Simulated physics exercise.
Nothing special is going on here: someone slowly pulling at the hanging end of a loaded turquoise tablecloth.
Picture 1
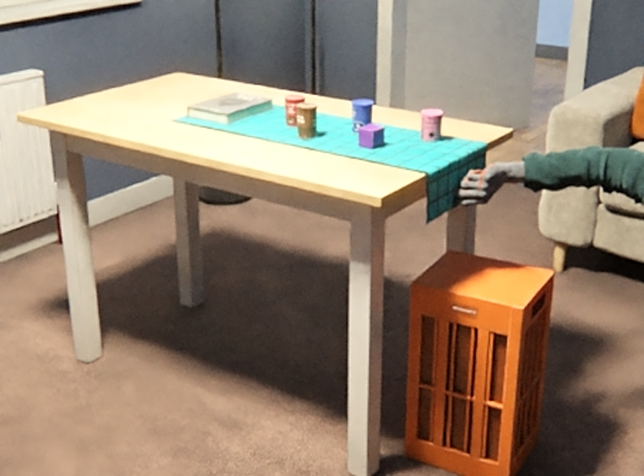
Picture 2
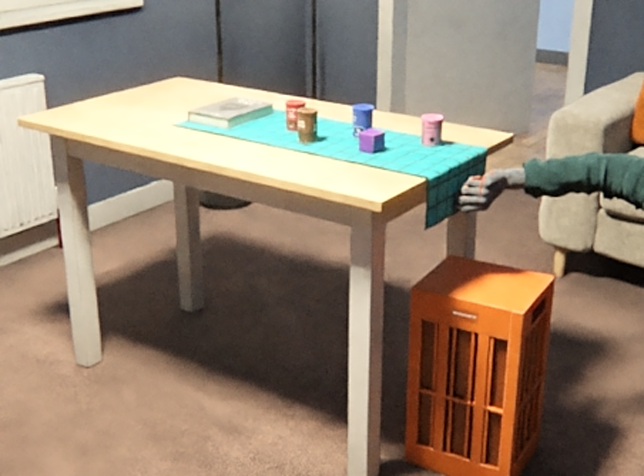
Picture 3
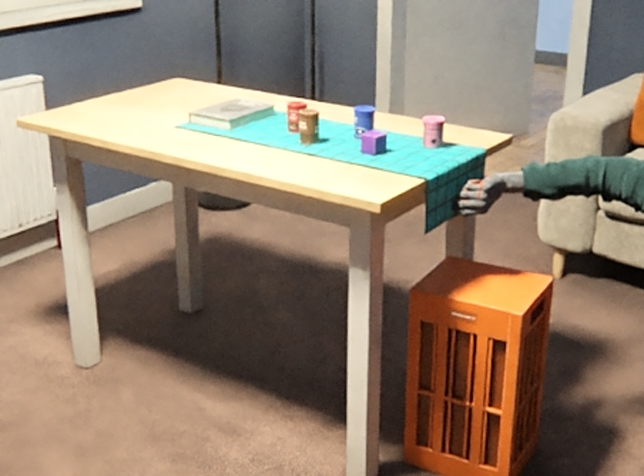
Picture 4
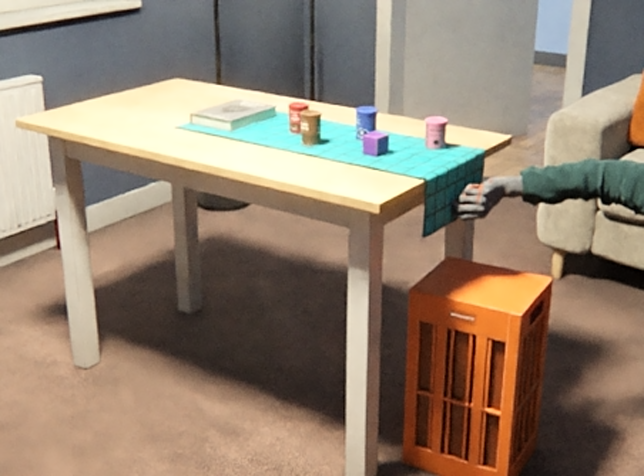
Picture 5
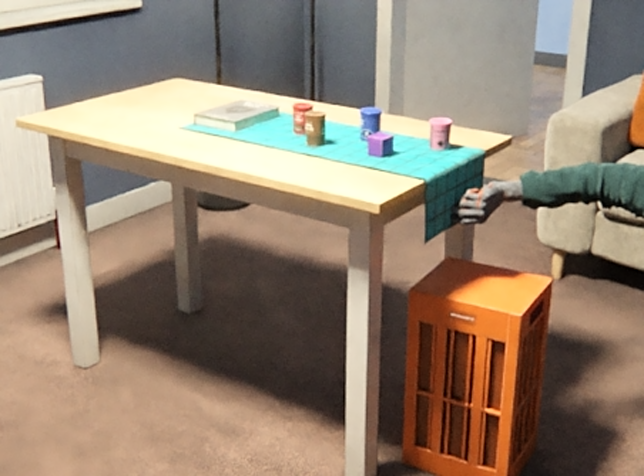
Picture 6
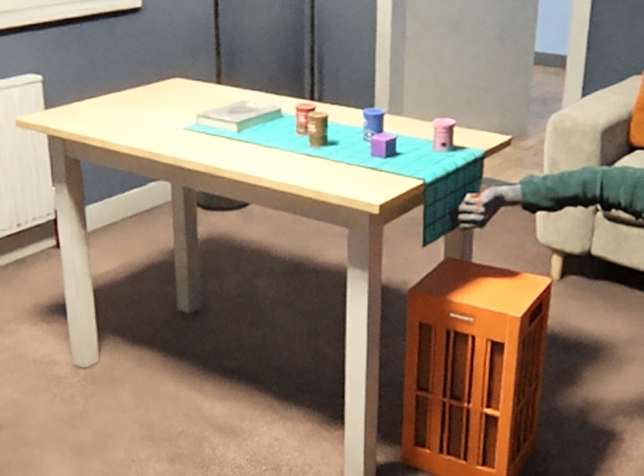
Turquoise tablecloth being slowly pulled down at its hanging end by a hand, the cans, cube and book shifting slightly right.
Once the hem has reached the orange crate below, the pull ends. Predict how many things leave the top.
Fallen count: One.
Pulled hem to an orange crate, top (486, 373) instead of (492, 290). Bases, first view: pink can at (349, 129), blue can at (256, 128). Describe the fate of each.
The pink can is lost, the blue can stays put.
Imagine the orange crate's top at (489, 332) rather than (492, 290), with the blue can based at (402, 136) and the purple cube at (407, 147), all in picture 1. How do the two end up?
Here's what happens: The blue can leaves its perch, the purple cube leaves its perch.
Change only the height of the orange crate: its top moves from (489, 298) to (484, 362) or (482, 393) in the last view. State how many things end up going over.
3 and 4.
Early on, hem near (452, 262); all still up.
Midway, hem on the crate; pink can gone.
Finally, hem on the crate; pink can gone. It carries off one.
